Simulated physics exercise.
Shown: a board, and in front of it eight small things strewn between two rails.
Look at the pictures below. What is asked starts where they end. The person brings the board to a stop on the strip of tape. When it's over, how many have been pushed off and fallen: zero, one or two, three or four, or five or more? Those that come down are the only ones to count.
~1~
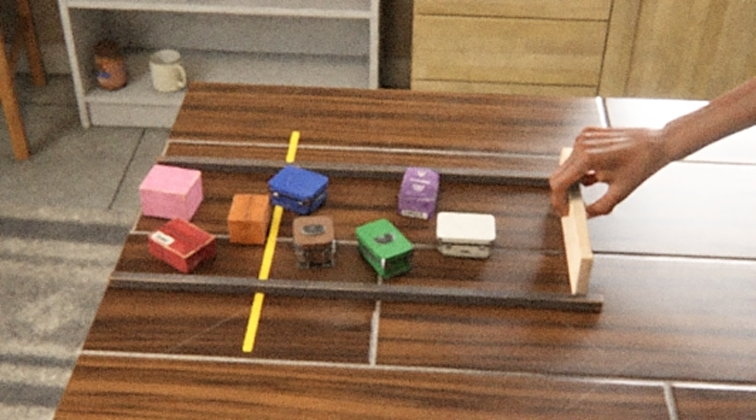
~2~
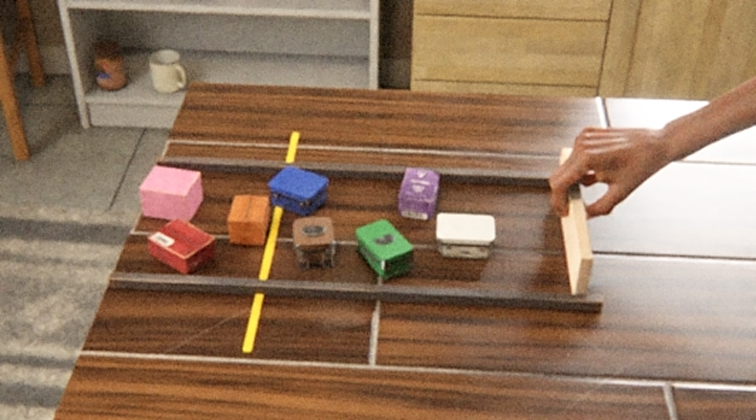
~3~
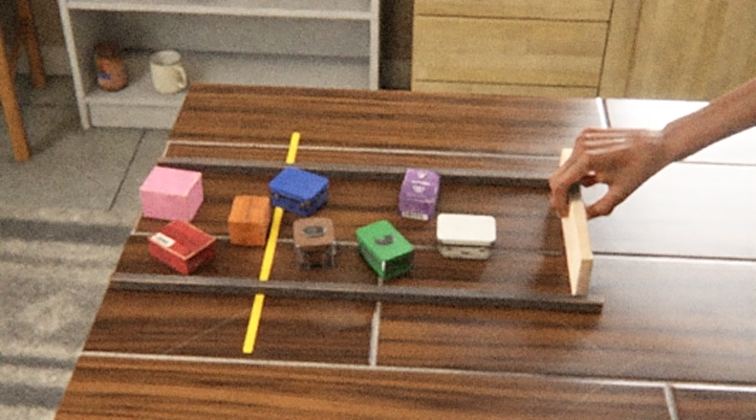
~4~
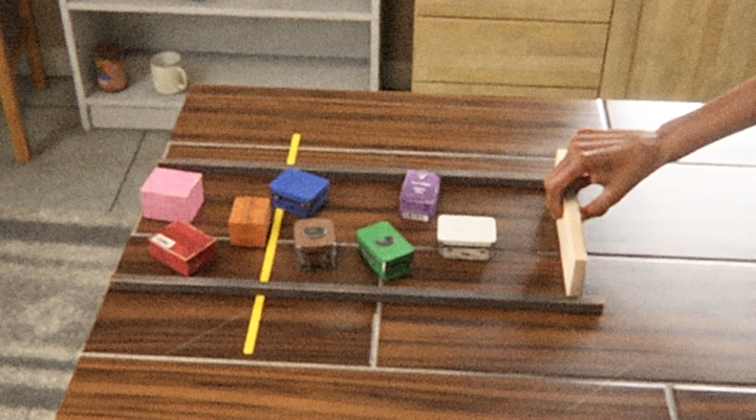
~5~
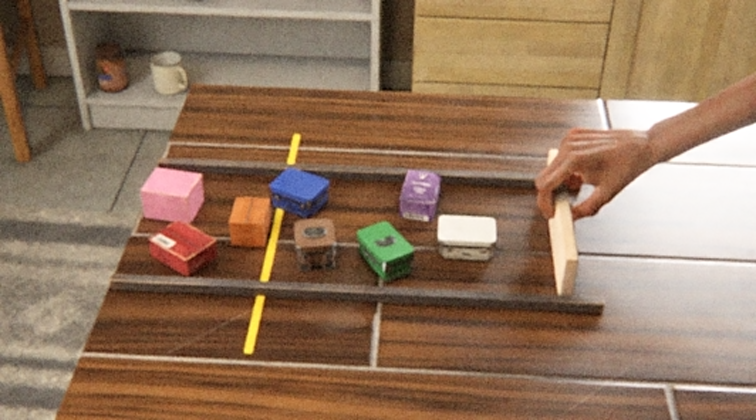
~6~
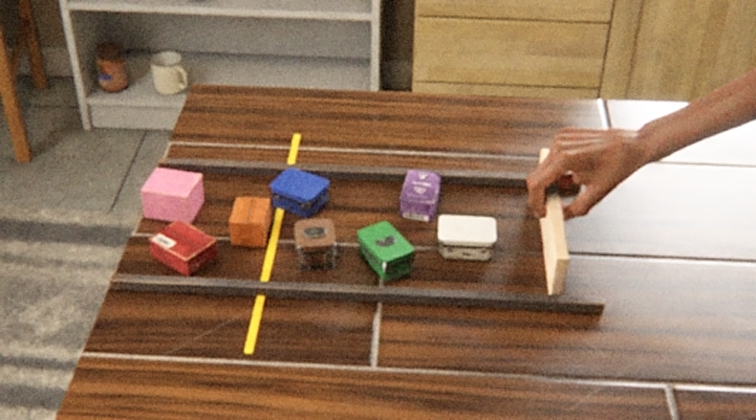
Those that leave the table: Not one.
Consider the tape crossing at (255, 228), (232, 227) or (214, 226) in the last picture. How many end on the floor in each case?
Tallies in the order given: 0, 2, 2.
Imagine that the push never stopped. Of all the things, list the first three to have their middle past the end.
In order: The red box, the pink block and the orange box.
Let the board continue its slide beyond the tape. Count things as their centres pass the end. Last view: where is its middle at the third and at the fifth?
First: Around (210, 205). Next: Around (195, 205).
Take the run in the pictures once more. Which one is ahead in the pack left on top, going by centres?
The one you want is the red box.
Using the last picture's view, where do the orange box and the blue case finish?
Final centres, in order: Near (195, 221), near (224, 193).
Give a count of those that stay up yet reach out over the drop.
Looks like 1 of them.
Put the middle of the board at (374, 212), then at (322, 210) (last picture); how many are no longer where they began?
Tally at point one: 4; at point two: 6.
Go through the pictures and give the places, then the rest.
In the first frame, pink block (172, 193); red box (182, 245); orange box (250, 219); board (574, 219); tape (275, 227).
In the second frame, red box (182, 246); white case (465, 237).
In the third frame, orange box (250, 220); green case (384, 251).
In the fourth frame, pink block (173, 195); purple box (420, 195).
In the fifth frame, red box (183, 248); board (560, 221).
In the sixth frame, pink block (173, 195); red box (184, 248); orange box (251, 222); board (551, 220); tape (276, 229).
A little later, none off yet; pink block at rest near (173, 195); red box at rest near (184, 248); orange box at rest near (251, 222).
Next, none off yet; pink block at rest near (173, 195); red box at rest near (181, 247); orange box shifted about its own width near (222, 217).
When it is over, the number that fall off is zero.
